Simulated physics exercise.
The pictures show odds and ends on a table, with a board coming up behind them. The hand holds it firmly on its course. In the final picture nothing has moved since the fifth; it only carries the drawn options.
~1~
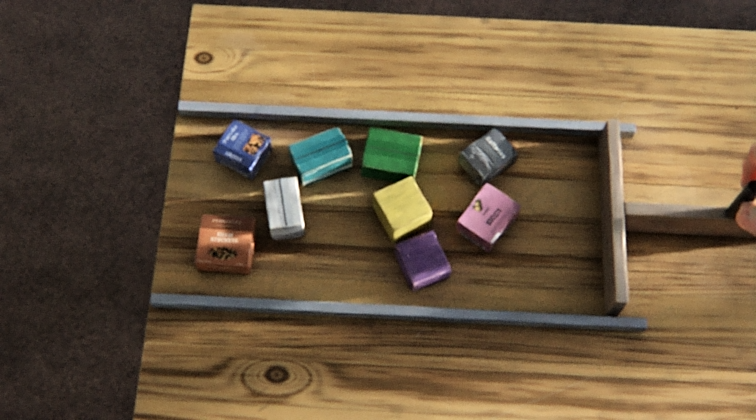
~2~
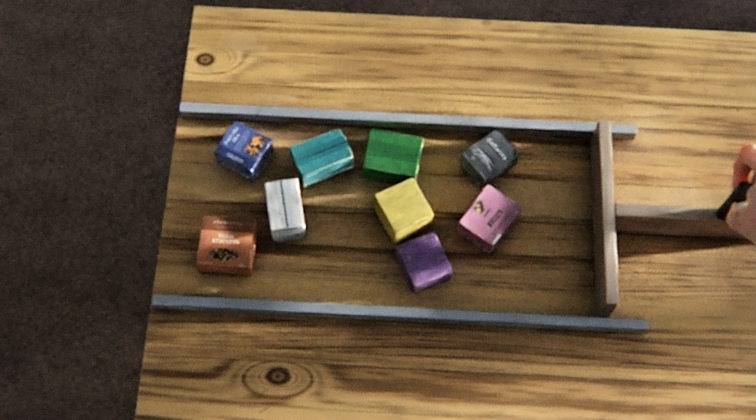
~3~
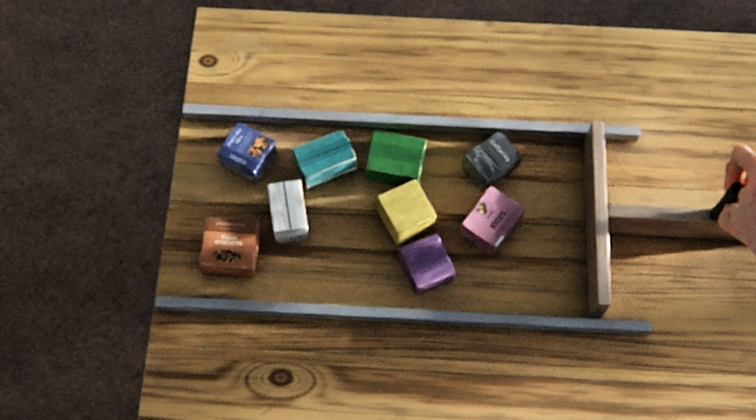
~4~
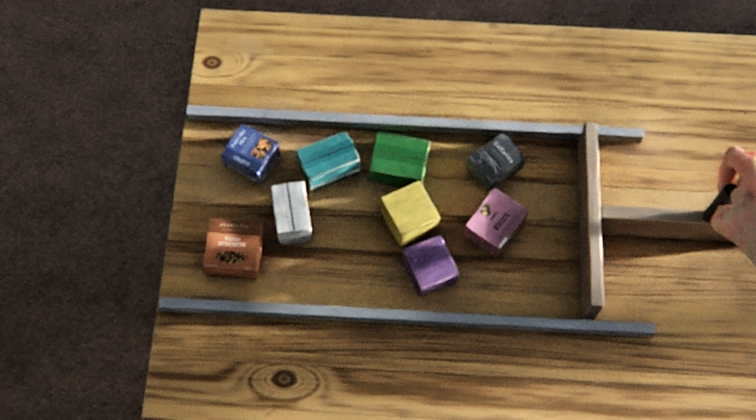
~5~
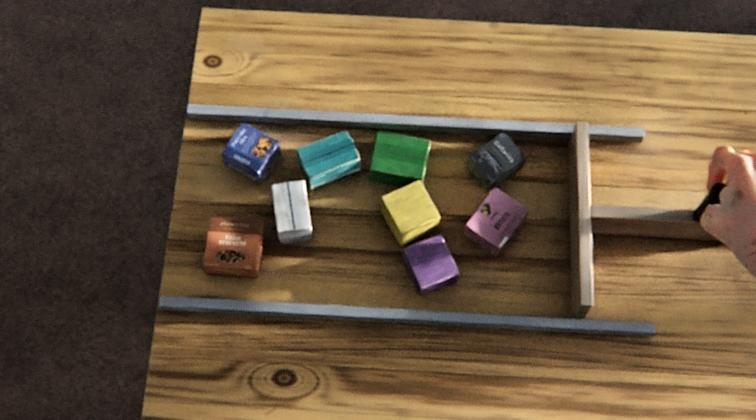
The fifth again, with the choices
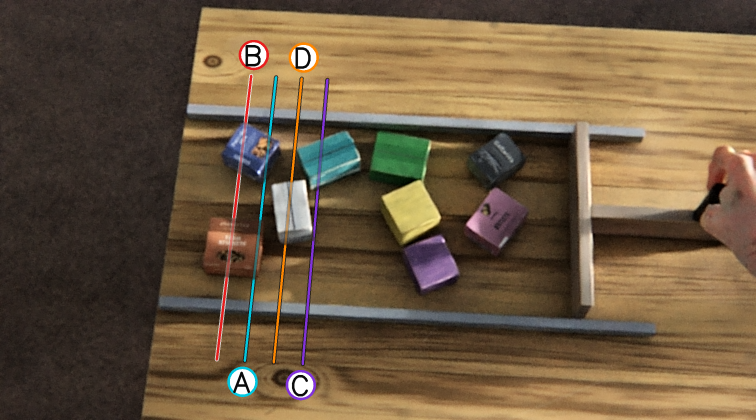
A hand slides a wooden board slightly left toward nine small colourful blocks and packets.
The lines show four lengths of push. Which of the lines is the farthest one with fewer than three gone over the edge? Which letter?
Stop at D.
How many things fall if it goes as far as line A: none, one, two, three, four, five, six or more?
By then, three.
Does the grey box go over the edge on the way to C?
By then, no.
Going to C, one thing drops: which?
The blue packet.
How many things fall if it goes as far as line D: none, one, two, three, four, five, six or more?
By then, two.
On the copy, A at (261, 210); B at (235, 209); C at (316, 213); D at (289, 212).
On D. First, board (478, 204); turquoise box (321, 160); grey box (440, 163).
Then, board (370, 198); blue packet (200, 150); orange box (217, 253).
Finally, board (291, 194); blue packet over the edge; turquoise box over the edge; two fallen.
By contrast, A drops three; B drops six; C is within the limit but short.
